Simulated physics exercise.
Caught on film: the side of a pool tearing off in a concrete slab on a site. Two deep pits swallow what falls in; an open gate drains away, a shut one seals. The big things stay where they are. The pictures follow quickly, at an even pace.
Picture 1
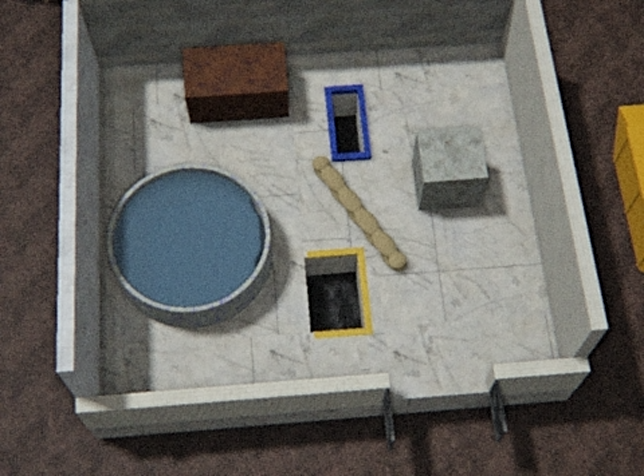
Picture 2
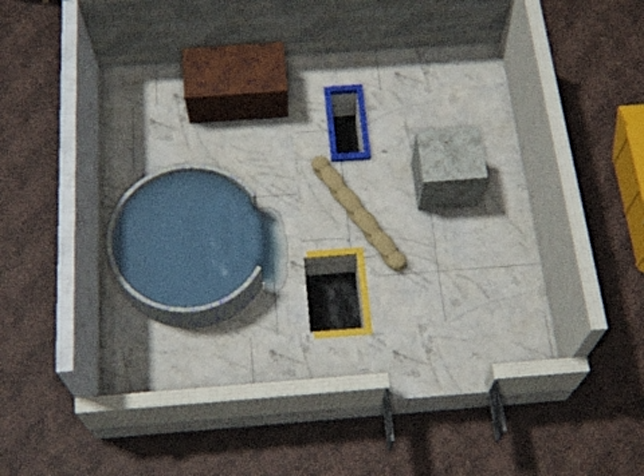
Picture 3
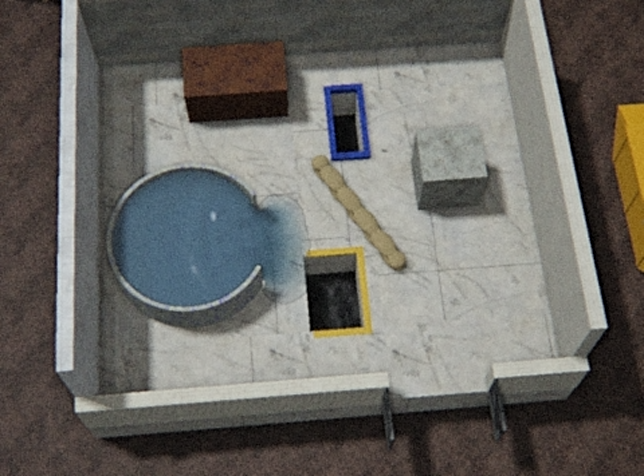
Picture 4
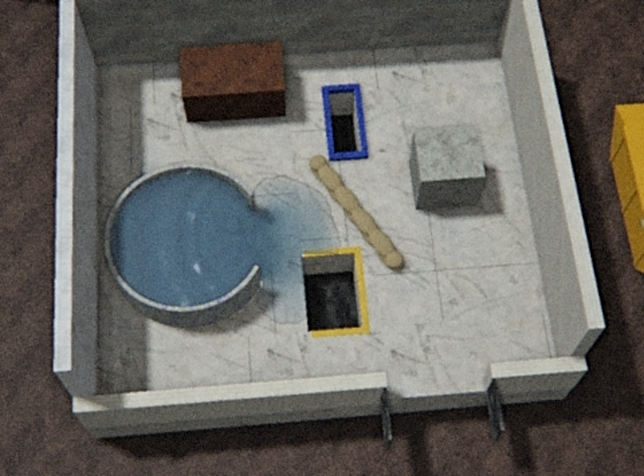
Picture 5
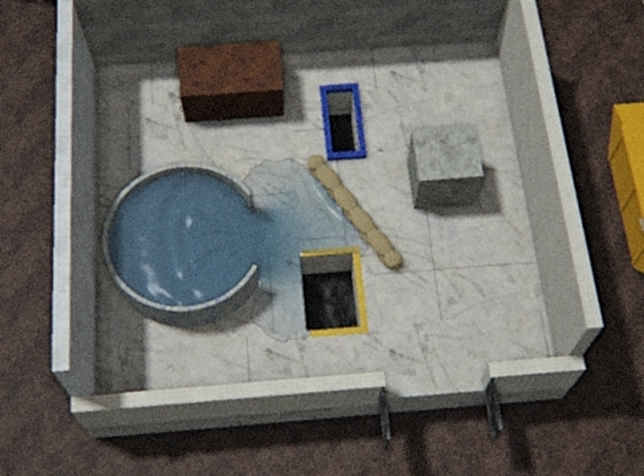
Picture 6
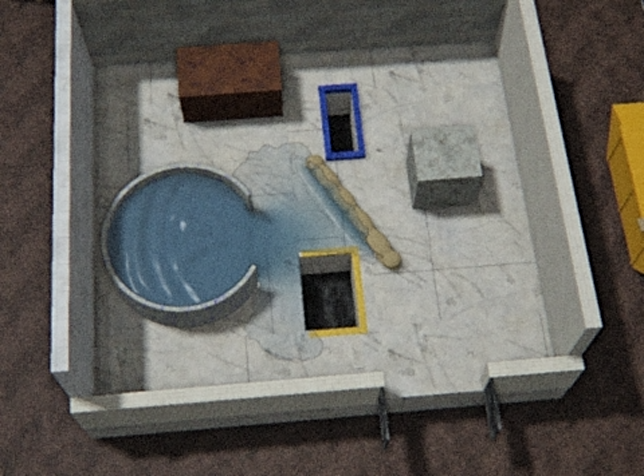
On a walled concrete slab with two open pits, the right side of a round pool breaks open, and blue water pours out, spreading across the pale floor to a tan, knobbly barrier and past the yellow-rimmed pit's left side.
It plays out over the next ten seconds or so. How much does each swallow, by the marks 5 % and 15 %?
In the end: The gate takes from 5 to 15 %; the blue pit takes under 5 %; the yellow pit takes over 15 %.
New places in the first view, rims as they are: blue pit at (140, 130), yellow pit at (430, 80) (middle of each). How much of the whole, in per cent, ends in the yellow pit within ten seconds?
Per cent: Yellow 12.
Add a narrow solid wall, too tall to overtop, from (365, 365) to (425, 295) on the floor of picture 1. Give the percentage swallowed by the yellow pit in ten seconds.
Roughly, in per cent: Yellow 55.
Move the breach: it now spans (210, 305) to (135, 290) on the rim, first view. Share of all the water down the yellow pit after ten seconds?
Roughly, in per cent: Yellow 20.
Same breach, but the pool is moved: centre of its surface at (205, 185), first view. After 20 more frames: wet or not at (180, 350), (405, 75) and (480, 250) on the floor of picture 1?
One after the other: Free of water, wet, under water.
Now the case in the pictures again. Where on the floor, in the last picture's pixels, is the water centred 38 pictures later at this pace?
Roughly at (262, 221).
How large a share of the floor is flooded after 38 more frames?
Roughly 65 per cent.
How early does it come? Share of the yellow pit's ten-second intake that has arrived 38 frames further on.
About 80 per cent.
A moment on, water covers 20 % of the floor; the gate 0 %, the blue pit 0 %, the yellow pit 10 %.
Next, water covers 40 % of the floor; the gate 0 %, the blue pit 0 %, the yellow pit 19 %.
Then, water covers 60 % of the floor; the gate 3 %, the blue pit 0 %, the yellow pit 29 %.
Later, water covers 65 % of the floor; the gate 5 %, the blue pit 0 %, the yellow pit 42 %.
In the end, water covers 75 % of the floor; the gate 8 %, the blue pit 0 %, the yellow pit 51 %.
